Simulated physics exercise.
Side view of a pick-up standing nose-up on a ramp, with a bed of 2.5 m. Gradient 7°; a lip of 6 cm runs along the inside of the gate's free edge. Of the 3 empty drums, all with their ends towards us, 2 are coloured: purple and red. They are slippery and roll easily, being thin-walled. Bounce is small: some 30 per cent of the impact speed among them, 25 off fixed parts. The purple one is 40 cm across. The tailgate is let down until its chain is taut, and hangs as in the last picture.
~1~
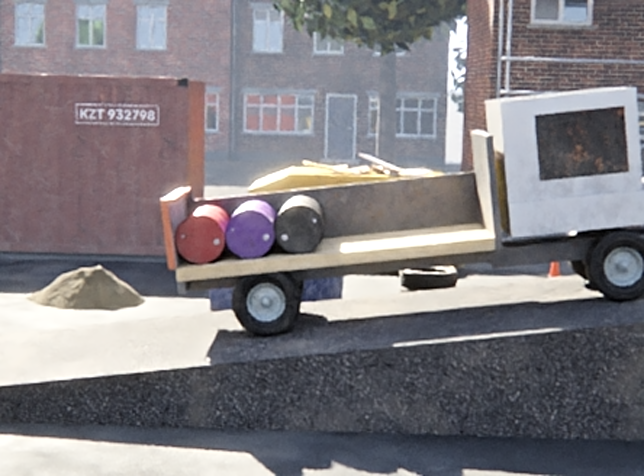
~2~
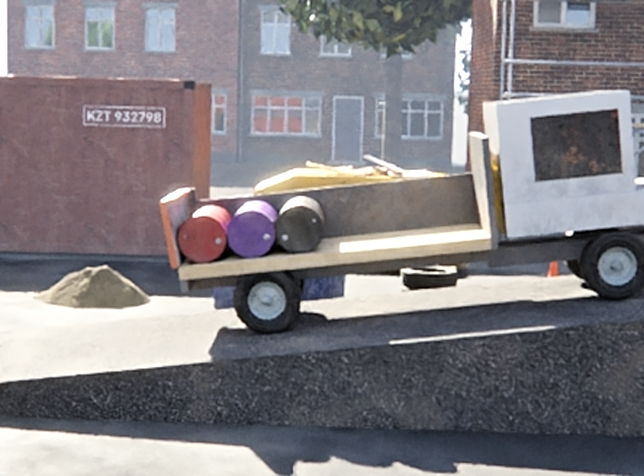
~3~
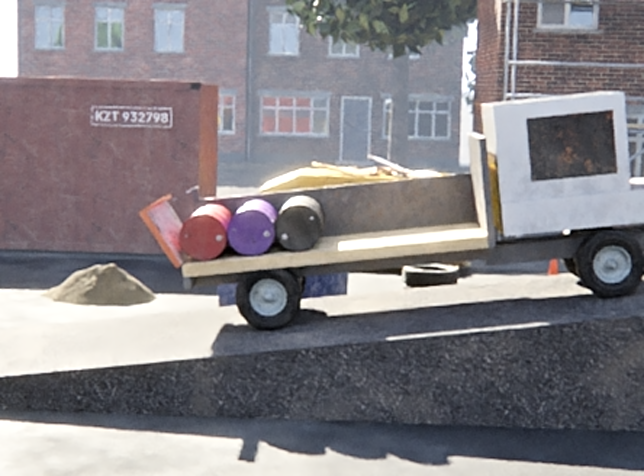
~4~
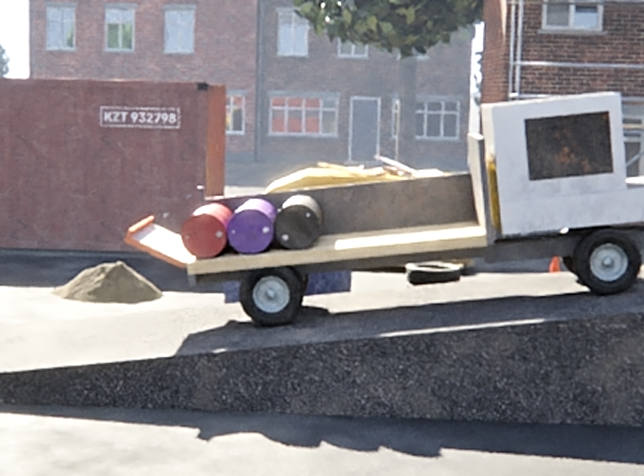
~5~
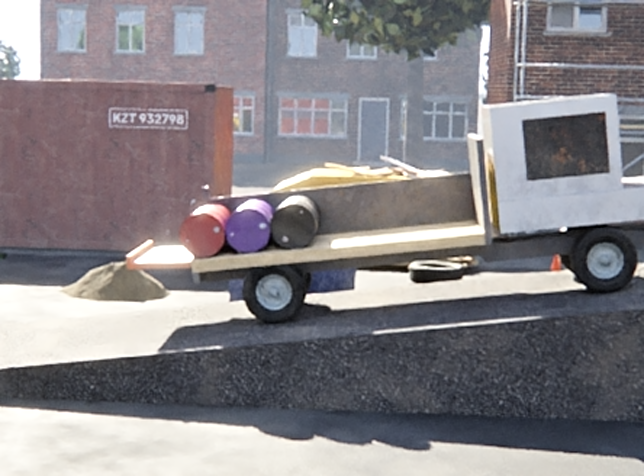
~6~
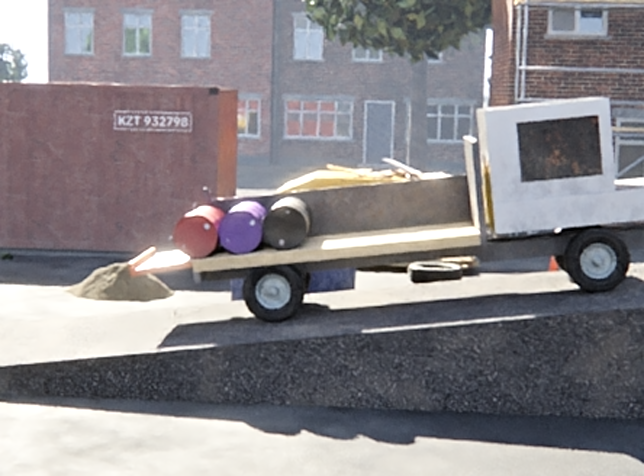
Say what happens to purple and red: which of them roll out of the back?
Purple rolls out, red rolls out.
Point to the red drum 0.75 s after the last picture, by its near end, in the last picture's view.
At about (141, 239).
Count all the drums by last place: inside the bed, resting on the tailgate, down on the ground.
In that order: 0, 0, 3.
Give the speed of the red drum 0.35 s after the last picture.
Roughly 0.7 m/s.
Another 0.4 s on from the last picture, purple is on the bed, 25 cm short of the hinge, rolling left; red is on the gate, 15 cm past the hinge, rolling left; 0 out so far.
Another 0.8 s on from the last picture, purple is on the gate, 5 cm past the hinge, rolling left; red is on the gate, 45 cm past the hinge, rolling left; 0 out so far.
Another 1.1 s on from the last picture, purple is on the gate, 35 cm past the hinge, rolling left; red is dropping off the gate; 1 out so far.
Another 1.6 s on from the last picture, purple is dropping off the gate; red is out on the ground; 2 out so far.
In the end (4.6 s after the last picture), purple is off the vehicle; red is off the vehicle; 3 out so far.
